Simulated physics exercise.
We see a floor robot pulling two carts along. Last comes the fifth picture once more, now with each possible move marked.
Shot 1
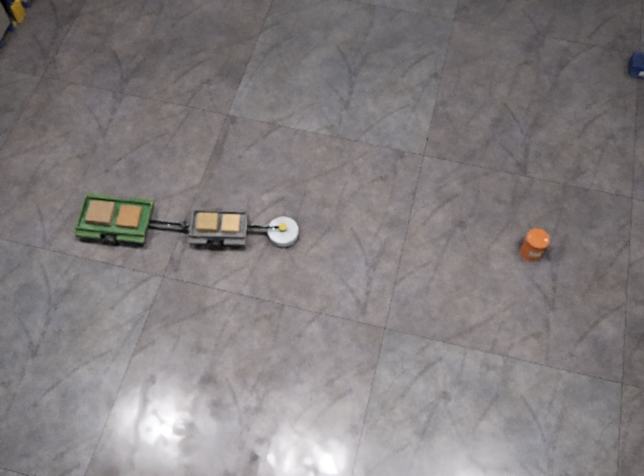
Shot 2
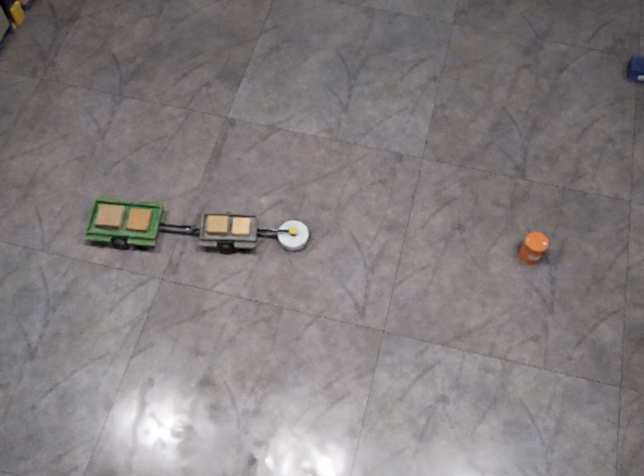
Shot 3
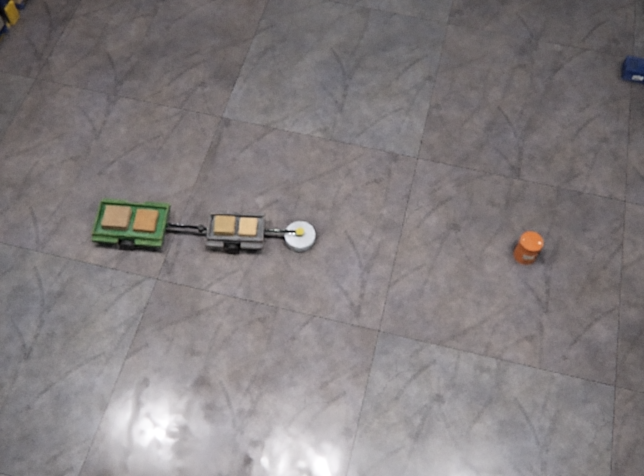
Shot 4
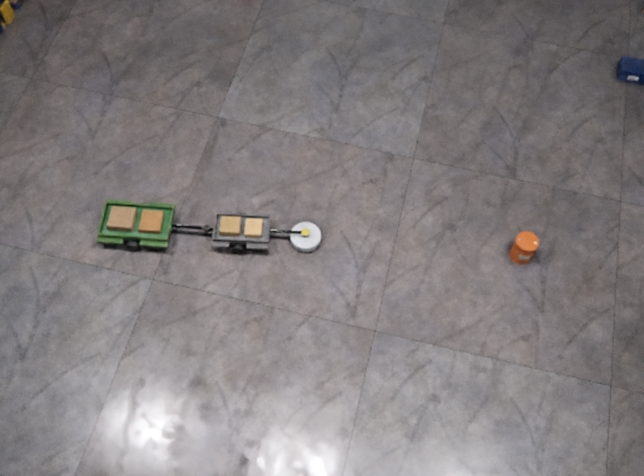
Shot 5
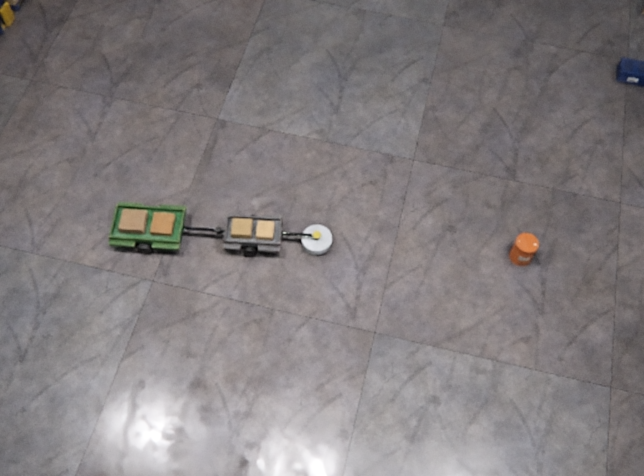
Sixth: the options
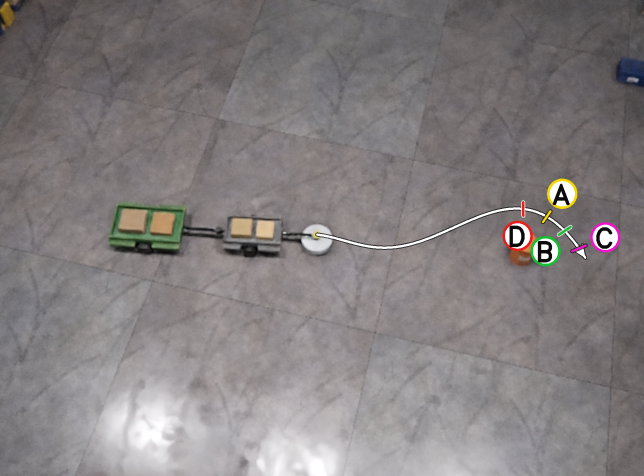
A small round white robot pulls two linked carts, a grey one and then a green one, each loaded with two tan blocks, across a grey tiled floor seen from high above. An orange keg stands apart on the right, with a blue object at the upper right edge and something yellow in the upper left corner. The train creeps a short way rightward in line, while the view shifts very slightly.
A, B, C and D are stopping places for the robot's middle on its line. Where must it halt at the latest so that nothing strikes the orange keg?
Stop at A.
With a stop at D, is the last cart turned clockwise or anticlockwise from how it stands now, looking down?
Anticlockwise.
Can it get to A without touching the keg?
Yes.
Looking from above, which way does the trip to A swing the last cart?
For that mark, anticlockwise.
On the marked copy, A at (547, 217); B at (565, 231); C at (579, 248); D at (523, 209); the route from (317, 235) via (463, 223) to (585, 258).
Following A. Soon after the start, robot (401, 250), last cart (233, 231).
Later, robot (476, 222), last cart (315, 239).
In the end, robot (544, 221), last cart (384, 233); nothing has been touched.
As for the rest, B is too far, the keg has been hit; C is too far, the keg has been hit; D is safe but short.
